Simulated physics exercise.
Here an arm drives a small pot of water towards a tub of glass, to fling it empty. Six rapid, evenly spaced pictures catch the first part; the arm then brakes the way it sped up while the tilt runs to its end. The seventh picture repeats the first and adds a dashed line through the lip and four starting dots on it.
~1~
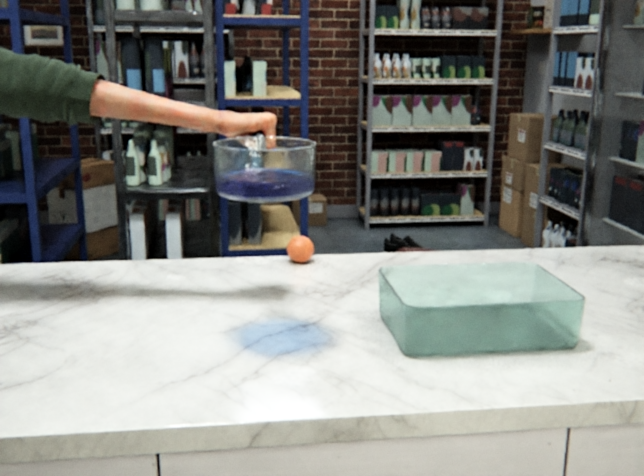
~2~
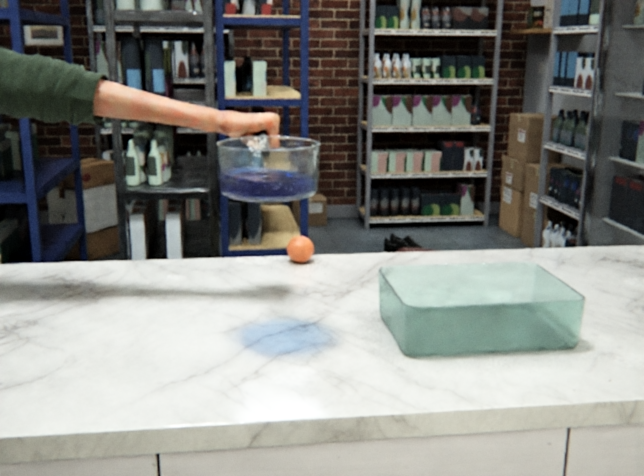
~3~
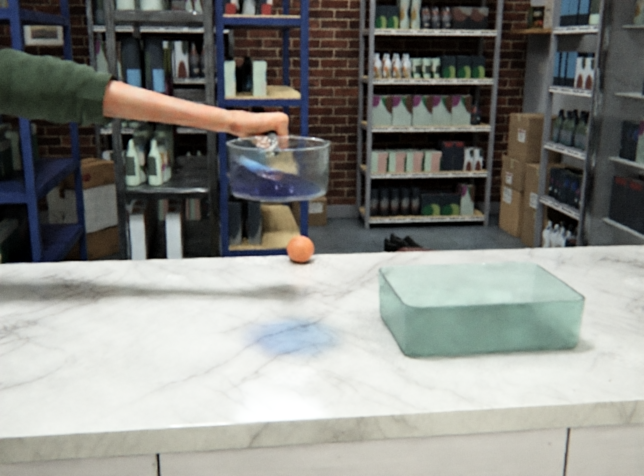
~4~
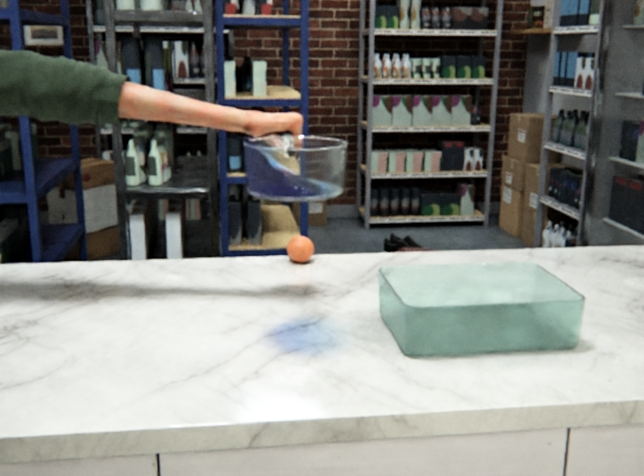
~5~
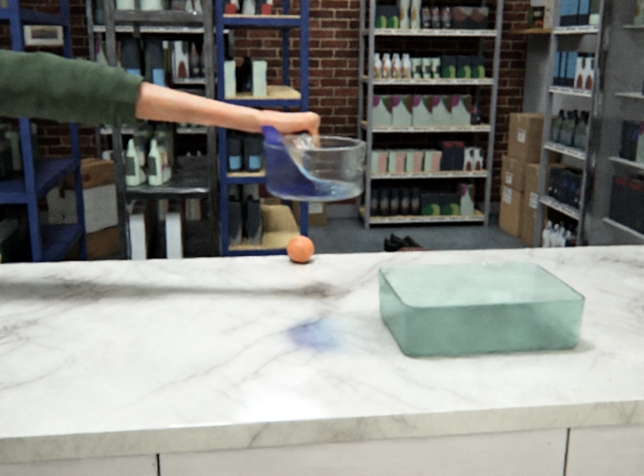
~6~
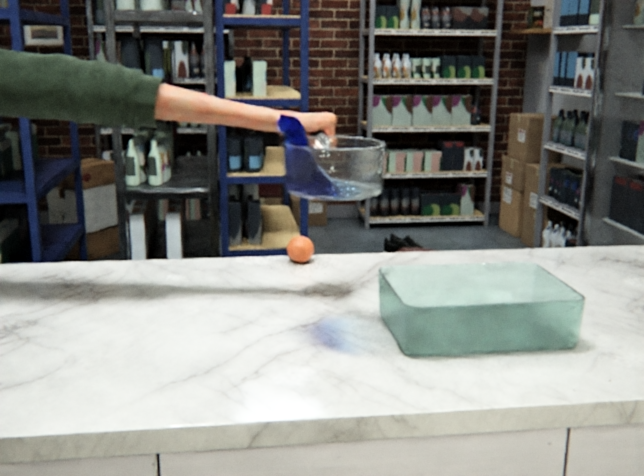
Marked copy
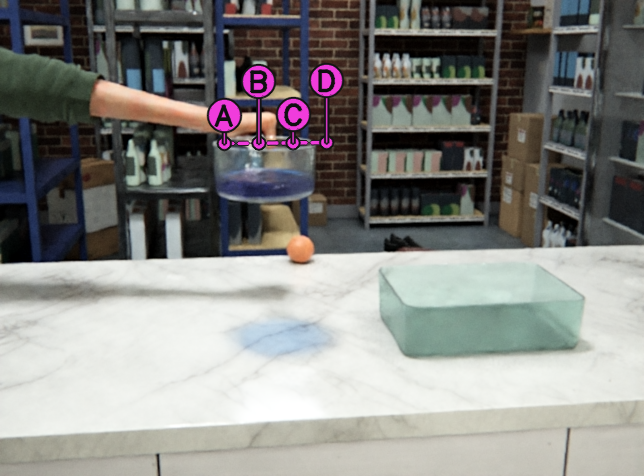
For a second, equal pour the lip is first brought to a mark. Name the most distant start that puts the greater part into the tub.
Choose C.
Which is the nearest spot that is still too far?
B.
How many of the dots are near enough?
Two of them.
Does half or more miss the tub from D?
No.
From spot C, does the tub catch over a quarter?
Yes, it does.
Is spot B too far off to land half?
Yes, that goes wrong.
In magenta, A at (224, 143); B at (258, 143); C at (293, 142); D at (326, 142).
With A, about 8 % lands in the tub, 84 % falls short and 8 % goes beside or beyond.
With B, about 17 % lands in the tub, 68 % falls short and 15 % goes beside or beyond.
With C, about 65 % lands in the tub, 15 % falls short and 19 % goes beside or beyond.
With D, about 70 % lands in the tub, 3 % falls short and 27 % goes beside or beyond.
